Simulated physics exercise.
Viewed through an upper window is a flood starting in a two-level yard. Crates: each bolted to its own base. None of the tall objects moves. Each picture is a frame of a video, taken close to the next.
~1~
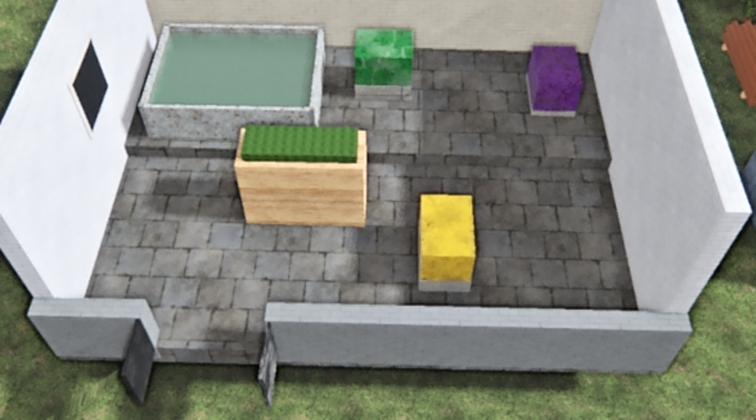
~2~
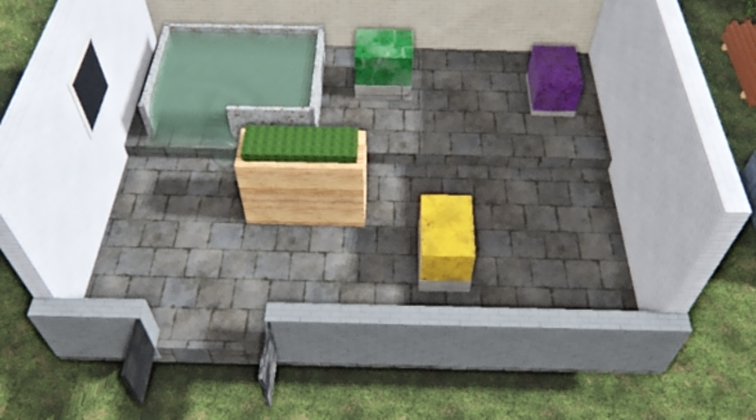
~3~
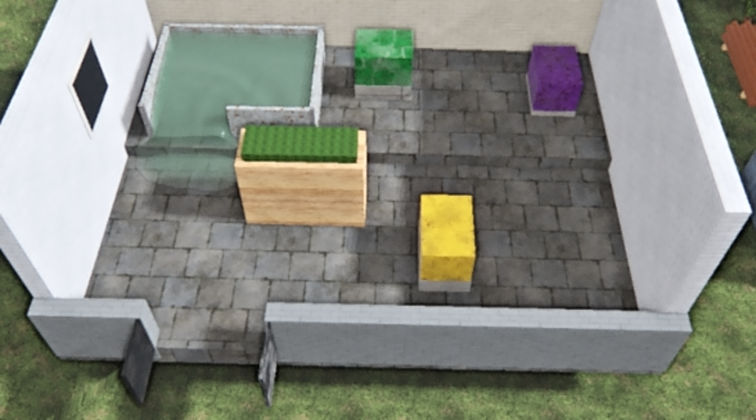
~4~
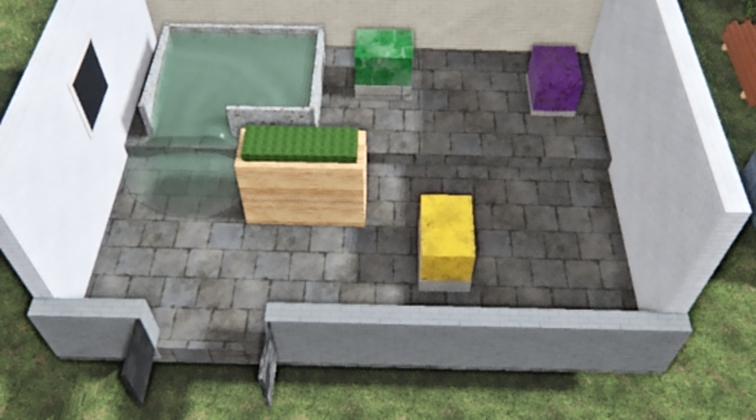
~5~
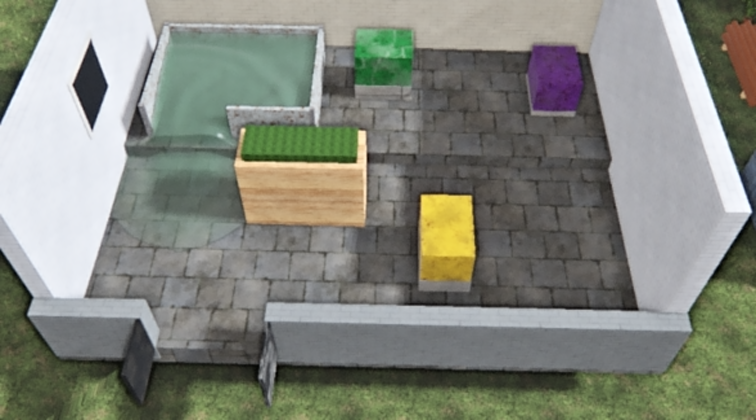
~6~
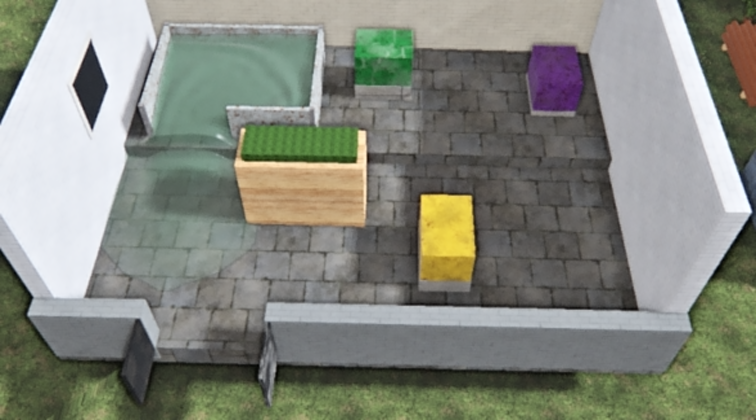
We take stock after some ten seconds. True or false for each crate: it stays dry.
Yellow crate: True, it stays dry; purple crate: True, it stays dry; green crate: True, it stays dry.
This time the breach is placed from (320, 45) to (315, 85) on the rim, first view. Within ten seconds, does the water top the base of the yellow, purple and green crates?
The yellow crate is untouched, the purple crate is flooded and the green crate is flooded.
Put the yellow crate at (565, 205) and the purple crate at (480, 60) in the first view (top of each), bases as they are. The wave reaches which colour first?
The one in yellow, I think.
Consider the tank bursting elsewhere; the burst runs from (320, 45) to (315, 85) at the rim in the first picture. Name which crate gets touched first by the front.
First in line is the crate marked green.
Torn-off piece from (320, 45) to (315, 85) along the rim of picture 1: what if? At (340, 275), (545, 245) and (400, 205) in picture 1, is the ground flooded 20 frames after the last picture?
Okay, the first is left untouched, the next is waterlogged, and the last is waterlogged.
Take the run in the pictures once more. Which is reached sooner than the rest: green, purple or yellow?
Note: The yellow one is first.
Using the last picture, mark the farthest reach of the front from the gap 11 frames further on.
Close to (354, 335).
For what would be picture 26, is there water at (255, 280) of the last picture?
Answer: Flooding.
A moment on, water covers 25 % of the floor; the yellow crate not reached, the purple crate not reached, the green crate not reached.
Next, water covers 25 % of the floor; the yellow crate not reached, the purple crate not reached, the green crate not reached.
Then, water covers 30 % of the floor; the yellow crate water round its plinth, the purple crate not reached, the green crate not reached.
Later, water covers 50 % of the floor; the yellow crate water round its plinth, the purple crate not reached, the green crate not reached.
In the end, water covers 65 % of the floor; the yellow crate stayed above the water, the purple crate stayed above the water, the green crate stayed above the water.
